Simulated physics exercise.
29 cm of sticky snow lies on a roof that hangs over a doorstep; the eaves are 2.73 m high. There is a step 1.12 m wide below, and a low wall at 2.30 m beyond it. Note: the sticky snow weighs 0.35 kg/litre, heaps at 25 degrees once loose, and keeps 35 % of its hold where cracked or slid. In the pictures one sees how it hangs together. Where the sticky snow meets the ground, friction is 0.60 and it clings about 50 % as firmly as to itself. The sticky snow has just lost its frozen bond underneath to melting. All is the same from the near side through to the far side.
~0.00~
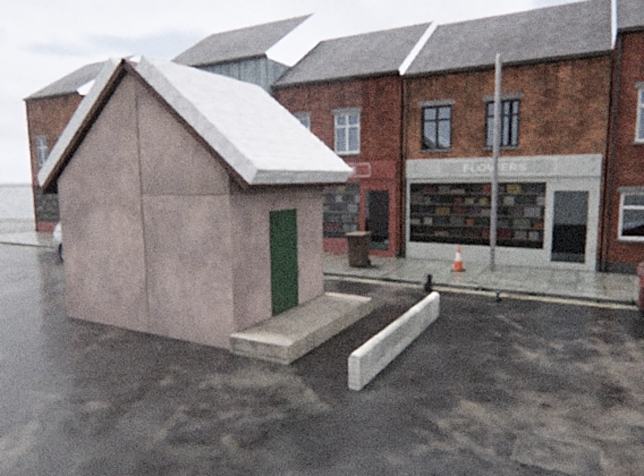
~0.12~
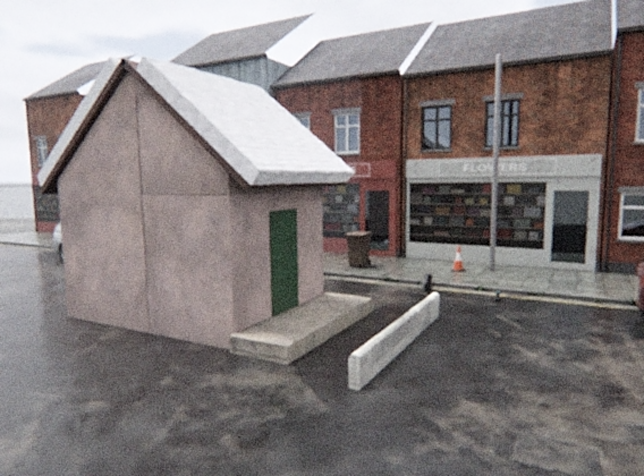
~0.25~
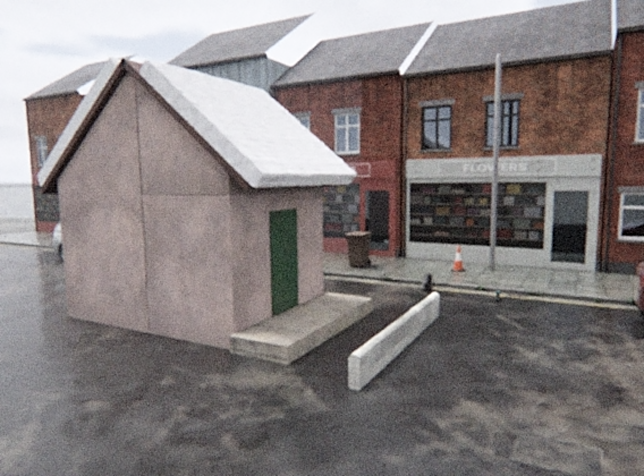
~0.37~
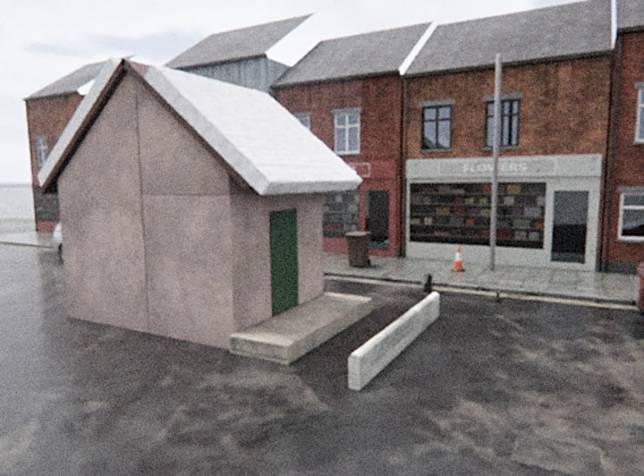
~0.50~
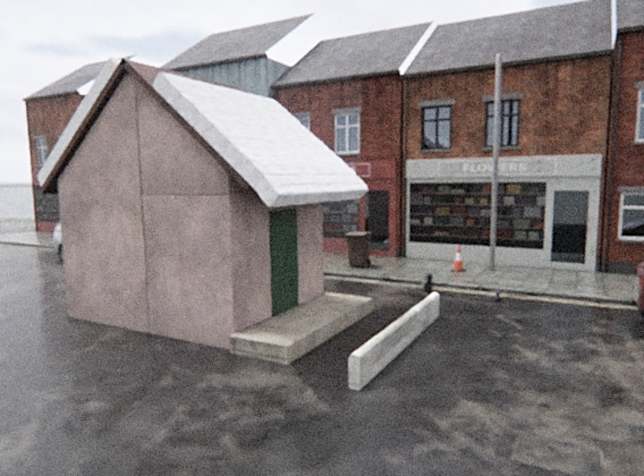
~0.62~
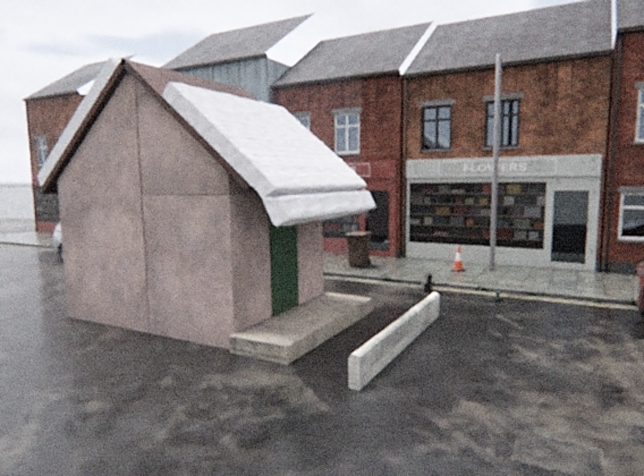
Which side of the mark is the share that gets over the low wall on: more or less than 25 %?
It is more.
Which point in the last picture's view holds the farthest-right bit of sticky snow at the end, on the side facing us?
You'll find it close to (523, 413).
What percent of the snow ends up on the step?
I'd estimate close to 0 %.
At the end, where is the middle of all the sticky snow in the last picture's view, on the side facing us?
Centre noted at roughly (359, 366).
By 1.06 s, 46 % is still on the roof and 0 % is past the low wall.
By 1.57 s, none is still on the roof and 18 % is past the low wall.
By 2.09 s, none is still on the roof and 31 % is past the low wall.
By 2.60 s, none is still on the roof and 31 % is past the low wall.
By 2.70 s, at the end, none is still on the roof and 31 % is past the low wall.
